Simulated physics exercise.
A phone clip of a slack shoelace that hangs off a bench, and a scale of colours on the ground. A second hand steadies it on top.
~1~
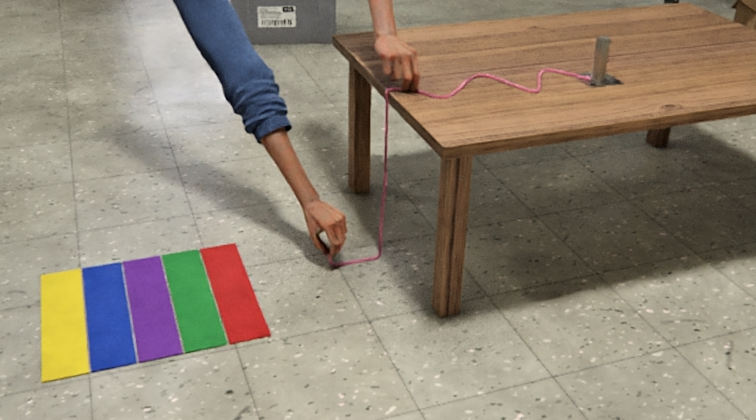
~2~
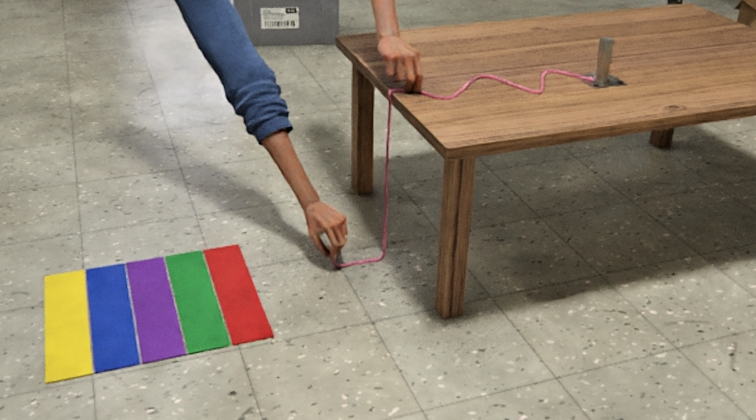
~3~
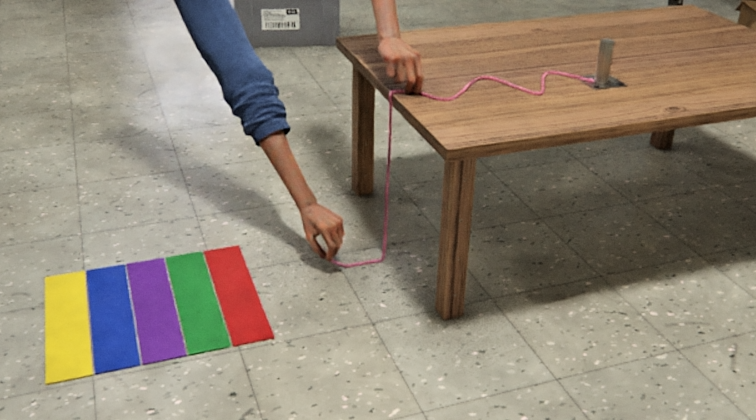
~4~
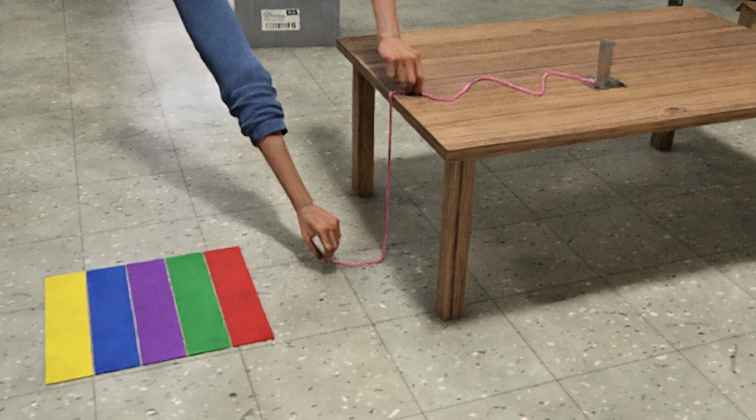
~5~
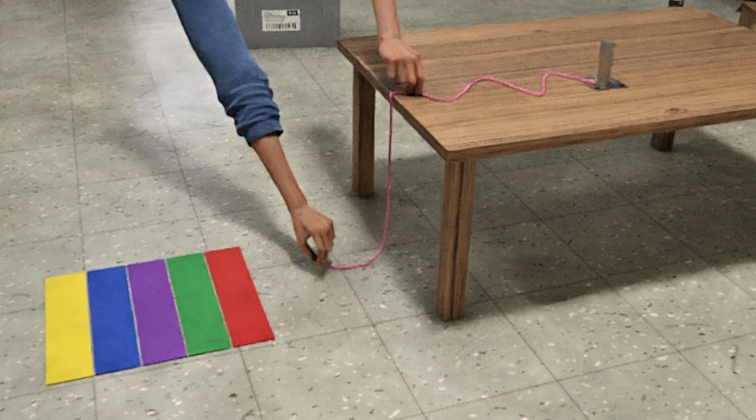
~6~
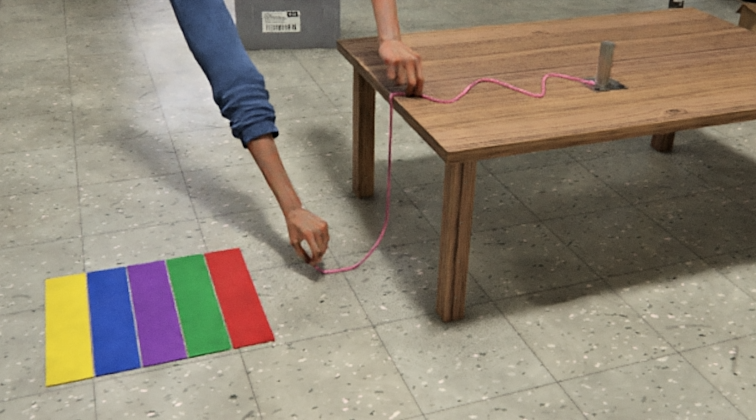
A hand holding the end of a slack pink shoelace low by the floor moved a little to the left, toward the colour strips, while another hand kept the lace at the wooden bench's edge.
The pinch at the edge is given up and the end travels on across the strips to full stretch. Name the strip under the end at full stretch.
It gets as far as the yellow strip.
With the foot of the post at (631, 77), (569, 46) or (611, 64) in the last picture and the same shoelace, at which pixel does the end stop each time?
About (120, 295), (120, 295) and (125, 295).
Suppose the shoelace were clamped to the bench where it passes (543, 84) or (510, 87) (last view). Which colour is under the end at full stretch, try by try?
It would be blue; purple.
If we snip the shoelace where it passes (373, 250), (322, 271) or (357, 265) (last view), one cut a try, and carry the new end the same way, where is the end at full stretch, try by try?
Try by try, around (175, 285), (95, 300) and (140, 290).
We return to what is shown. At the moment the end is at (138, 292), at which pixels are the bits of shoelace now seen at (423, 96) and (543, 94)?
The first at (366, 173), the second at (497, 95).
Soon after, end near (138, 292); over purple.
Then, end near (95, 300); over blue.
At full stretch, end near (69, 305); over yellow. The yellow one.
